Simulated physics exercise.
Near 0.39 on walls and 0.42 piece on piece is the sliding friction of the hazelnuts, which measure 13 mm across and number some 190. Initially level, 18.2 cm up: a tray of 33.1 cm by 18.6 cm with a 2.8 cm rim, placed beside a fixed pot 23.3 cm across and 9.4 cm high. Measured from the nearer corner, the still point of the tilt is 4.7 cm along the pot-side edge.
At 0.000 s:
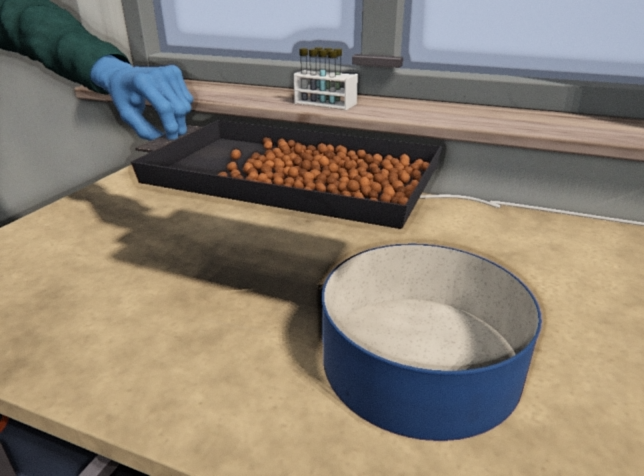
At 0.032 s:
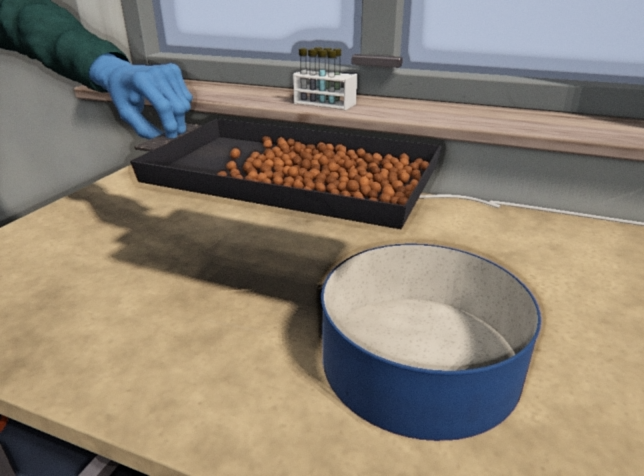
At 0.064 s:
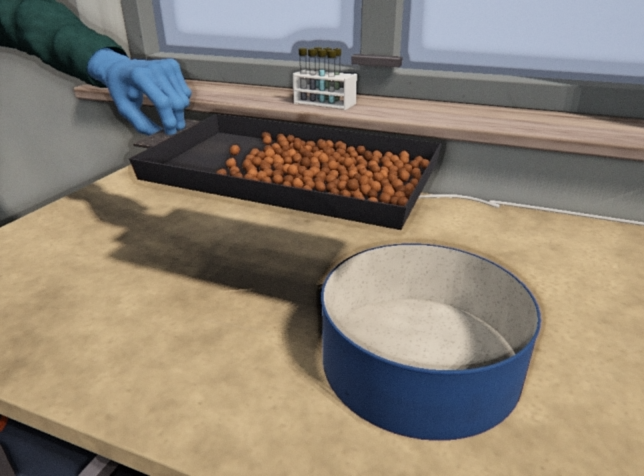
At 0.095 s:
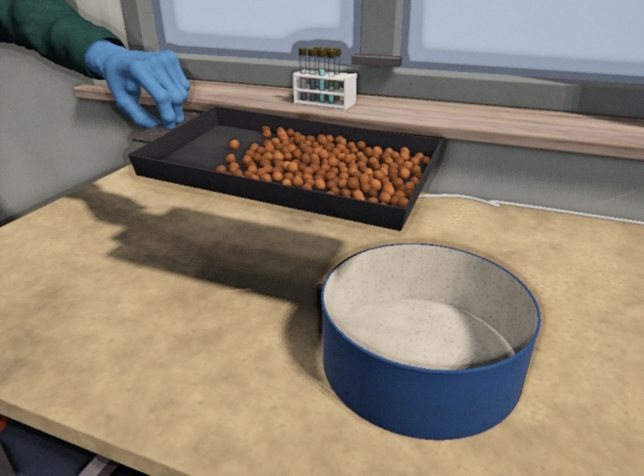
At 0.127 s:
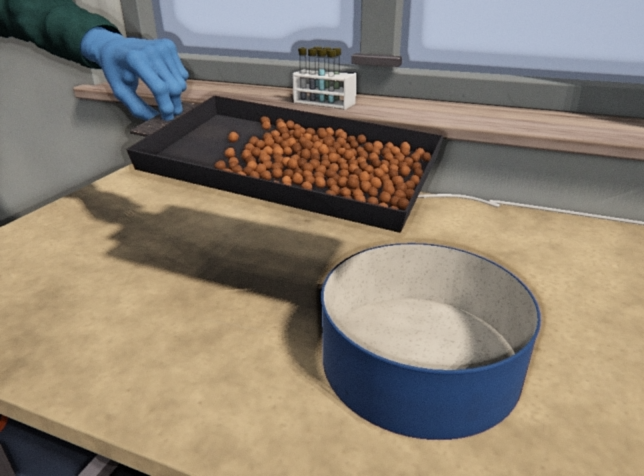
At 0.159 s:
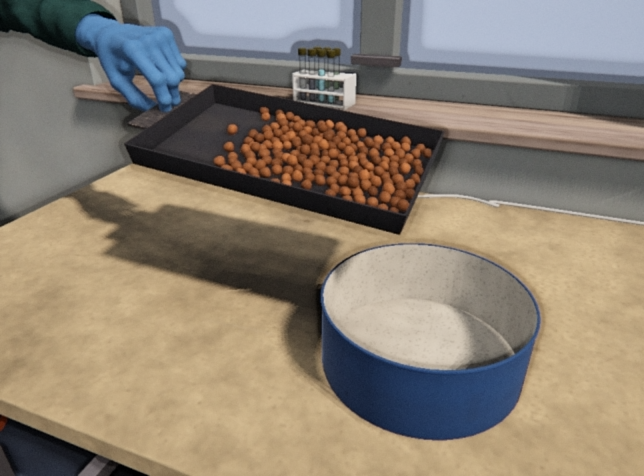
On a tan worktop below a window, a blue-gloved hand is at the left end of a black tray of small round brown pieces, behind an empty blue pot. The tray starts level, then its left end rises with the hand, slanting gently down to the right while the pot stays put.
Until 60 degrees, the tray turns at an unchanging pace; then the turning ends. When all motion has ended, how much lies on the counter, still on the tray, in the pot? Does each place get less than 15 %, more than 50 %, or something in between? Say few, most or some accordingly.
Counter: Few. Left on the tray: Most. Pot: Few.
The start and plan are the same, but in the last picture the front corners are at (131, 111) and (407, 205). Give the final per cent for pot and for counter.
Split: Pot = 0, counter = 0.
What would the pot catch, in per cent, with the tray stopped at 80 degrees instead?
It would be near 80 per cent.
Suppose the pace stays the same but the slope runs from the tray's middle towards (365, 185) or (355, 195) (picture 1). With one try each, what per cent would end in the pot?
About 0 per cent on the first try and 5 per cent on the second.
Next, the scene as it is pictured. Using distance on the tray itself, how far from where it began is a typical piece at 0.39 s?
By then it sits near 3 cm from where it began.
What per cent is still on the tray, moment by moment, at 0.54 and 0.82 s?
Around 100 first, about 100 after.
After 0.39 s, tilt 36 degrees; the tray holds 100 %, the pot 0 %.
After 0.54 s, tilt 53 degrees; the tray holds 100 %, the pot 0 %.
Then, at 0.82 s, tilt 60 degrees; the tray holds 100 %, the pot 0 %.
In the end, at 1.5 s, counter 0 %, tray 100 %, pot 0 %.
